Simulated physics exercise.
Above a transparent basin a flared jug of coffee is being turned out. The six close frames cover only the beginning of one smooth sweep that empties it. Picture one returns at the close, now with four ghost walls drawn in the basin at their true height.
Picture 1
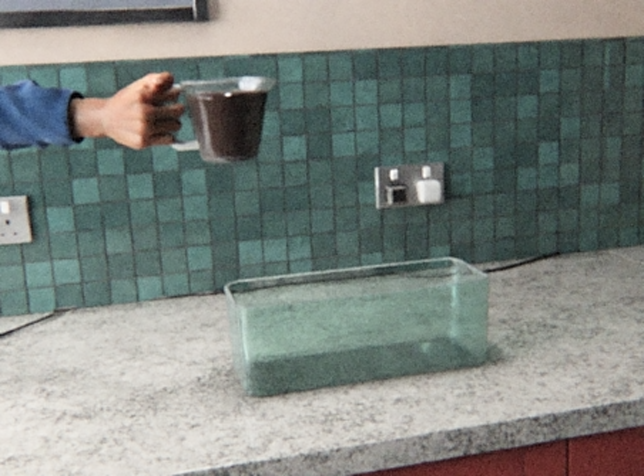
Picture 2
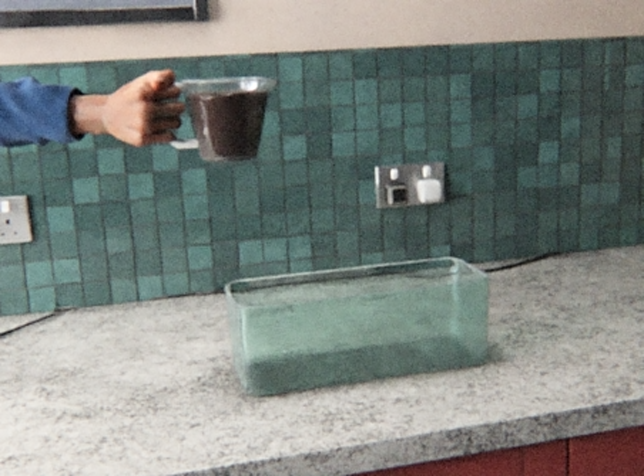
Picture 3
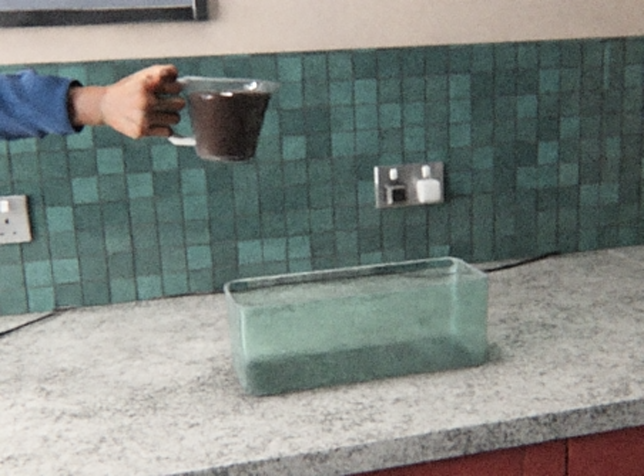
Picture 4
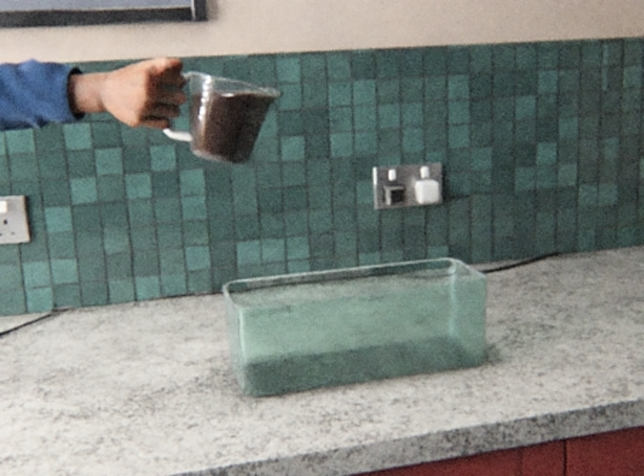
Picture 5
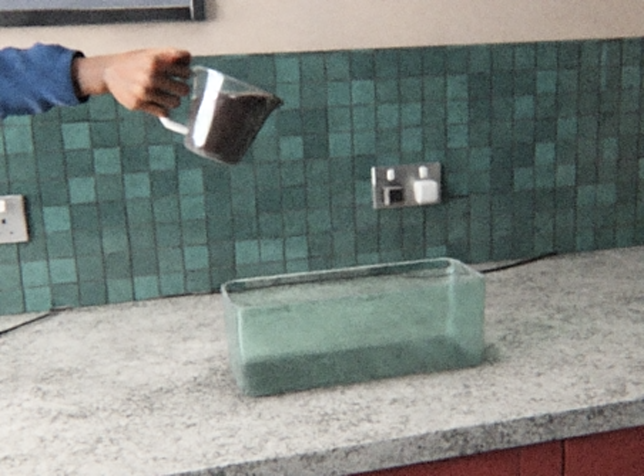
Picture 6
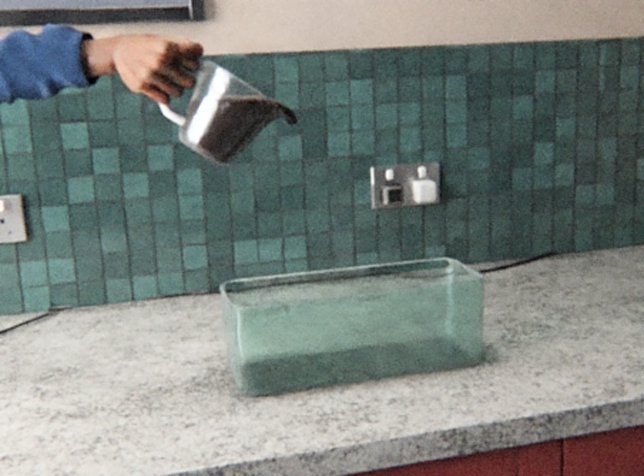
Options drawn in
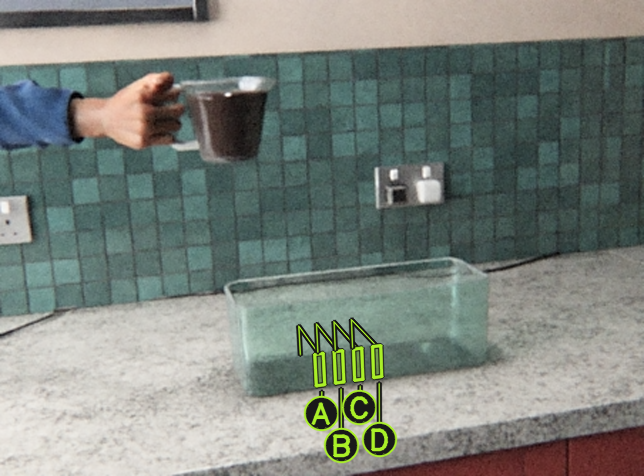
A speckled pale worktop against green wall tiles, with sockets on the wall and dark red cupboard fronts below, is seen from the front and slightly above by a nearly still camera. A clear, green-tinted basin sits on it, and at upper left a blue-sleeved hand holds a transparent jug of dark coffee. The hand holds almost level, then tilts the jug rightward, and coffee emerges over its lip.
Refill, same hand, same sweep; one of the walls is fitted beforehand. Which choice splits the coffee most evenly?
Position C.
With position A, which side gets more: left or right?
More ends on the right.
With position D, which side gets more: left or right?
More ends on the left.
In lime, A at (321, 391); B at (341, 388); C at (360, 386); D at (379, 383).
With A, about 6 % ends left of the wall and 91 % right of it; 3 % is lost outside.
With B, about 16 % ends left of the wall and 82 % right of it.
With C, about 44 % ends left of the wall and 53 % right of it; 3 % is lost outside.
With D, about 77 % ends left of the wall and 17 % right of it; 7 % is lost outside.
